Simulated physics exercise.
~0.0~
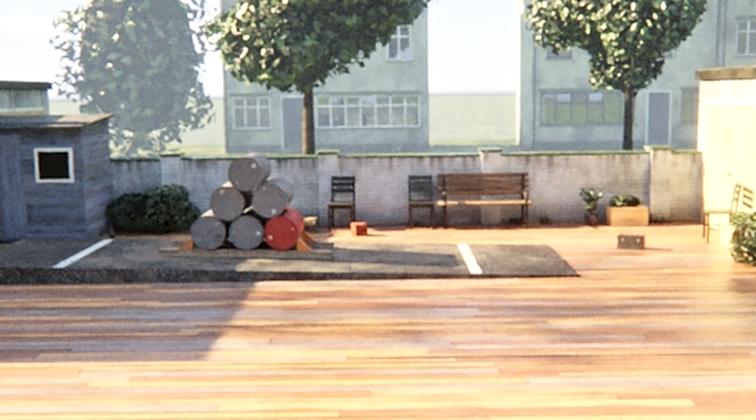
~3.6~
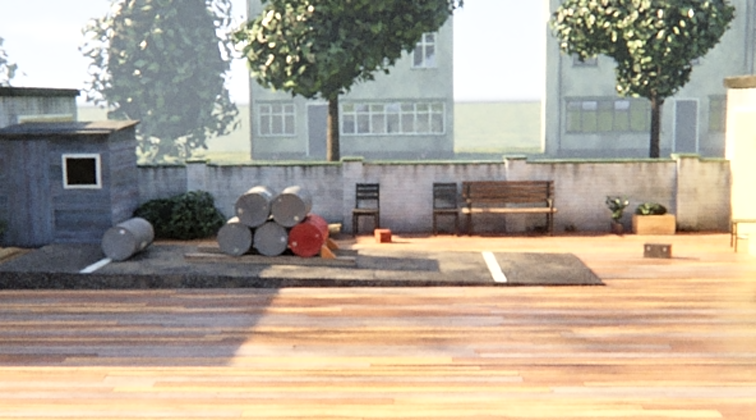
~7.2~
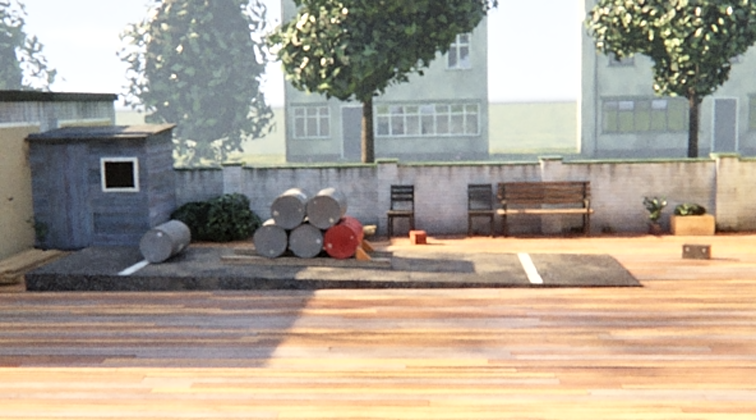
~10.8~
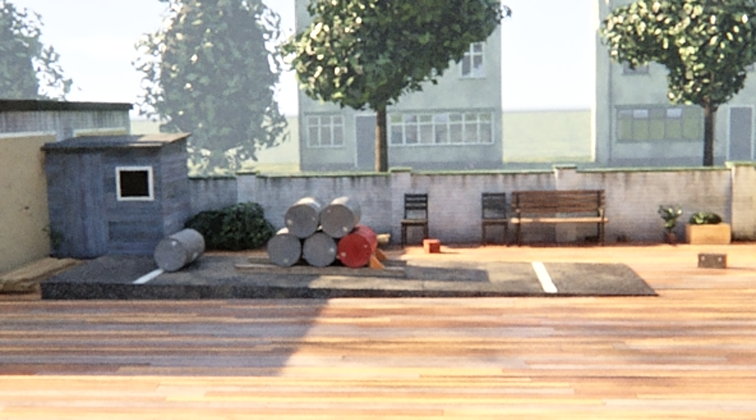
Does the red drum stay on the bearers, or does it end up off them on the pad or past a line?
The red drum stays on the bearers, still at the right end of the bottom row.
The clip opens on a sunlit yard where a pyramid of drums, all grey except a red one at the bottom right, stands on a dark pad between two white lines. The peak of the pile is then gone, and a single grey drum lies apart to the left, close to the left-hand line. The other drums remain heaped in two rows, with the red one still at the right end of the lower row. As the view drifts slightly left, nothing more shifts. It ends with the lone drum at rest near the shed and the red one still on the bearers.
